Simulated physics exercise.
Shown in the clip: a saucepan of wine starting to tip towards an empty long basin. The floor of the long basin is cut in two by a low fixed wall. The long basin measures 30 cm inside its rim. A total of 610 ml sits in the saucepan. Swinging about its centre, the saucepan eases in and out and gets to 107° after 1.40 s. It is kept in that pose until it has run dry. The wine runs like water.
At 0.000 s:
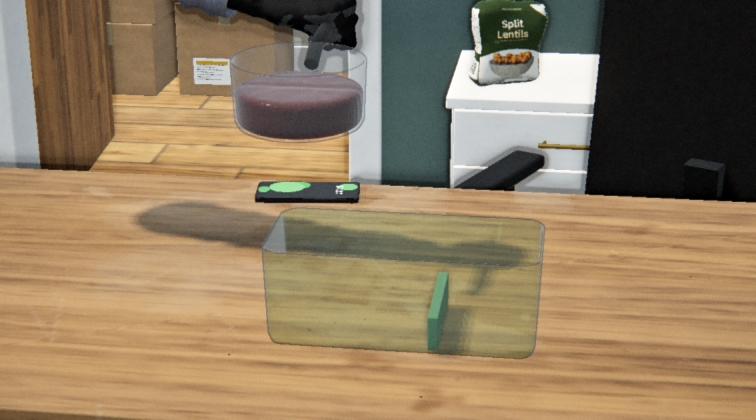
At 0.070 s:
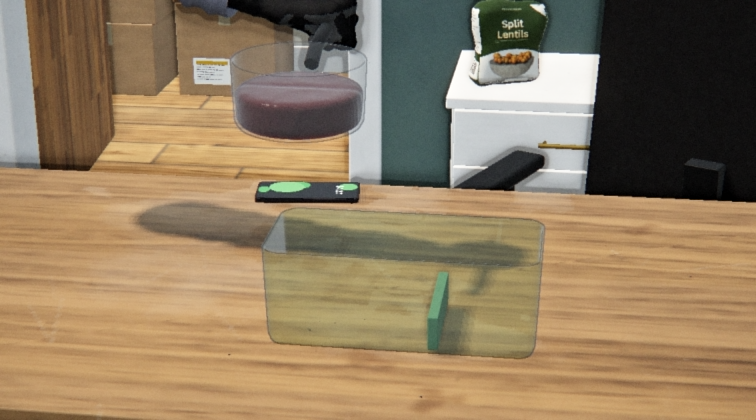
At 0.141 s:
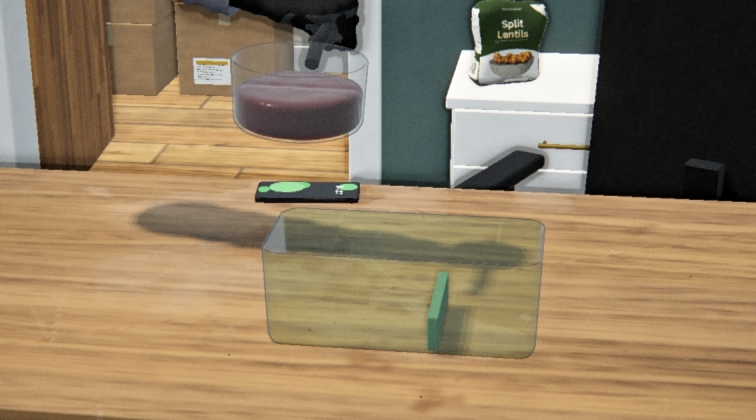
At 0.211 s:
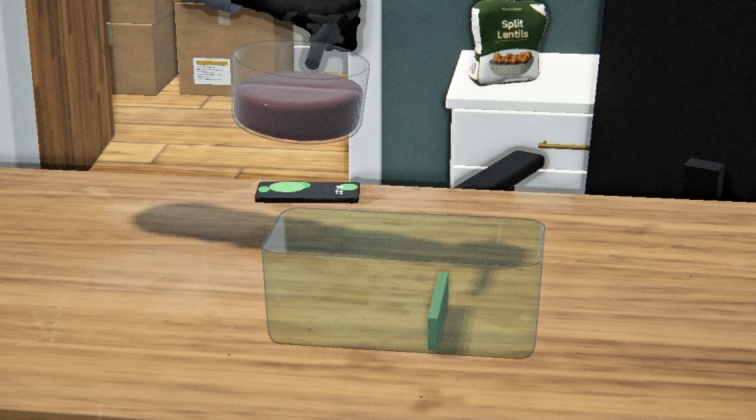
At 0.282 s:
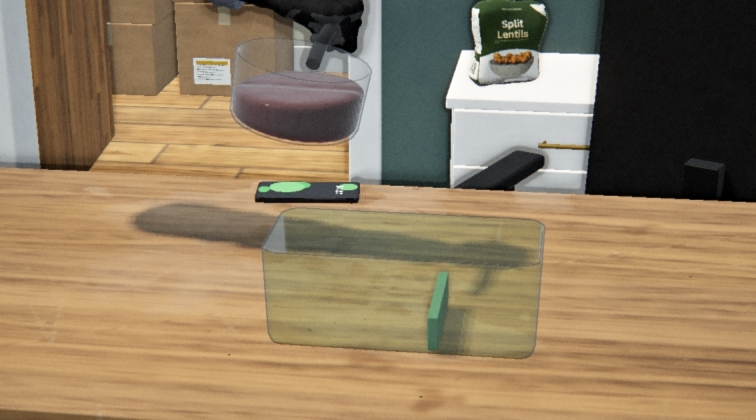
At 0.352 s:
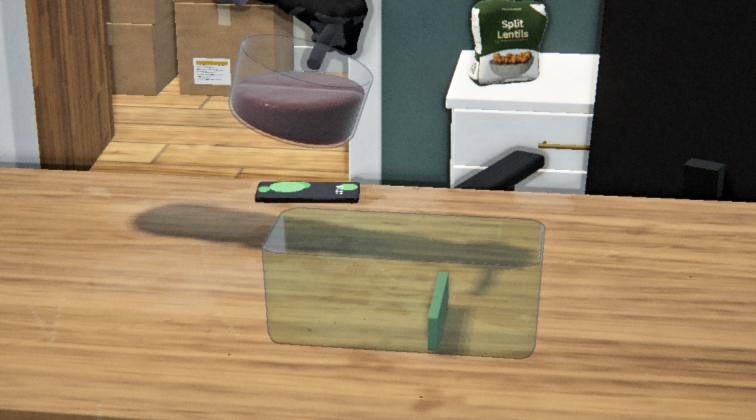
The clip shows a clear, round saucepan of dark red wine held by a dark gripper above a wooden counter, beyond an empty long basin; the saucepan starts level, then gradually leans a little to the right.
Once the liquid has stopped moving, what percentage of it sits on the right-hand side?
About 17 per cent.
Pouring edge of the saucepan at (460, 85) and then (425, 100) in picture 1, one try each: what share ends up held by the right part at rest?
Try 1: Approx. 80 %; try 2: Approx. 75 %.
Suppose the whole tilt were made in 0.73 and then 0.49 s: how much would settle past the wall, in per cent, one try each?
About 10 %, then about 10 %.
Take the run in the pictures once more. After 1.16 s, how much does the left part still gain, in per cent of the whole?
Around 22 per cent.
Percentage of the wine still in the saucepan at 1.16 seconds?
12 %.
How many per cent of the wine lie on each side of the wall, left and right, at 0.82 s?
I'd say some 8 on the left and some 0 on the right.
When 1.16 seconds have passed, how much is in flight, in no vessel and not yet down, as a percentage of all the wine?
Close to 14 in every hundred parts.
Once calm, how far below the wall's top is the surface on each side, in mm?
I'd say some 18 mm on the left and some 32 mm on the right.
Then, 0.82 s in, the tilt is 67° and 61 per cent is still to pour, 8 is left of the wall and 0 right of it.
Then, 1.16 s in, the tilt is 99° and 11 per cent is still to pour, 59 is left of the wall and 16 right of it.
Then, 1.51 s in, the tilt is 107° and 0 per cent is still to pour, 80 is left of the wall and 17 right of it.
Then, 1.90 s in, the tilt is 107° and 0 per cent is still to pour, 81 is left of the wall and 17 right of it.
Finally, 81 per cent lies left of the wall, 17 right of it and 1 outside.
